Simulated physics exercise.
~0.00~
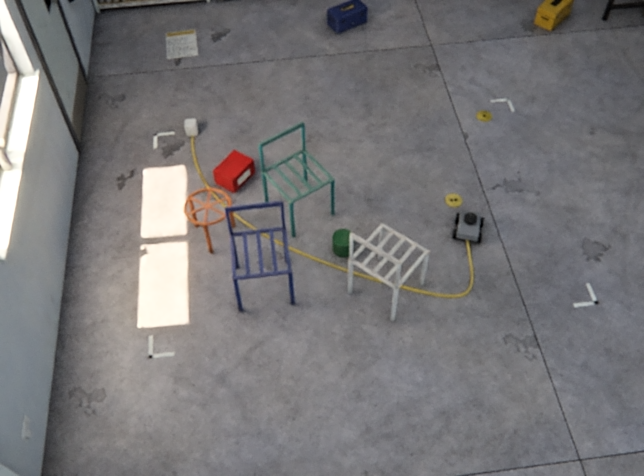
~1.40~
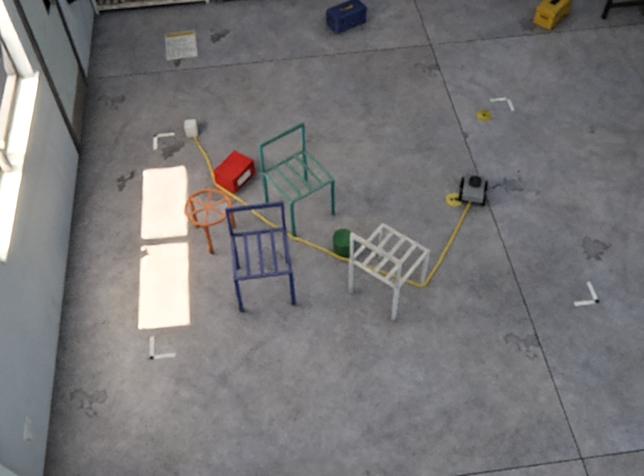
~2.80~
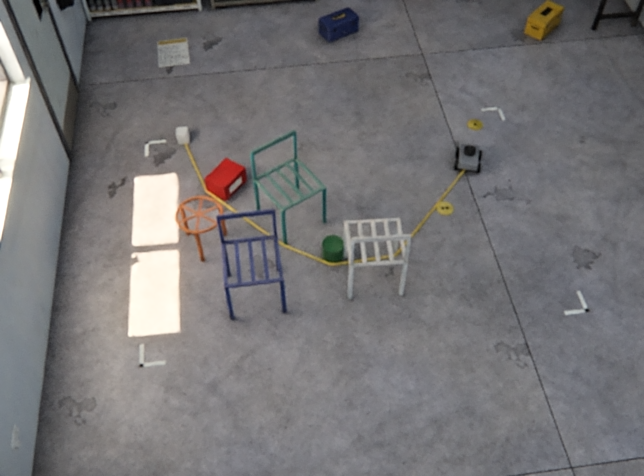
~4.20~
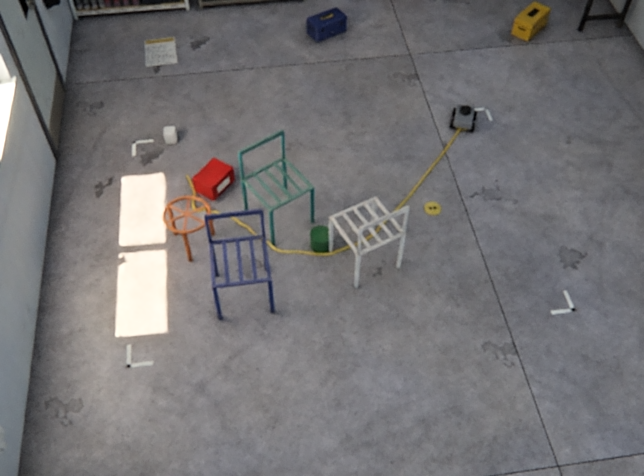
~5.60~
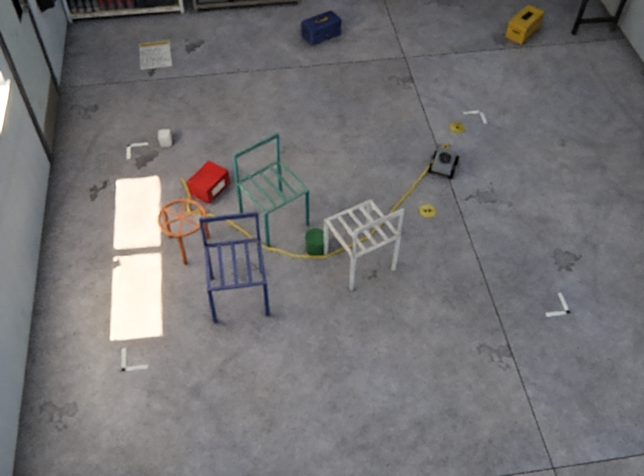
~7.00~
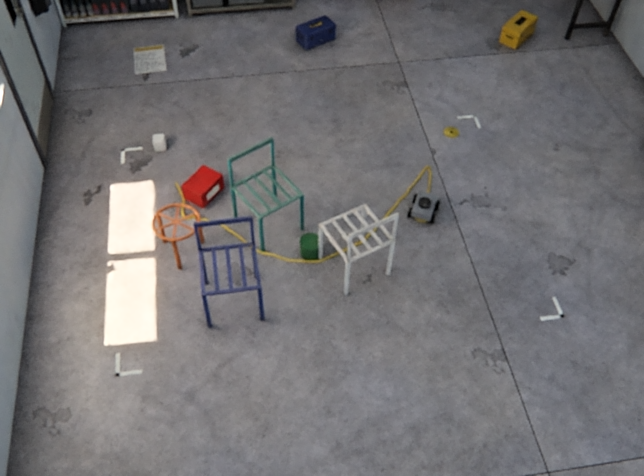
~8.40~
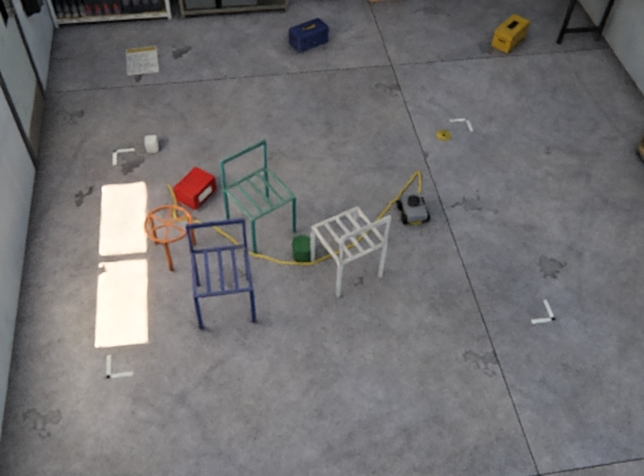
The clip shows a small cart trailing a yellow lead among colourful chairs, a stool, a red carton and a green bucket, moving up the workshop floor as the white chair shifts and the plug comes out, then heading back down and stopping right of the white chair.
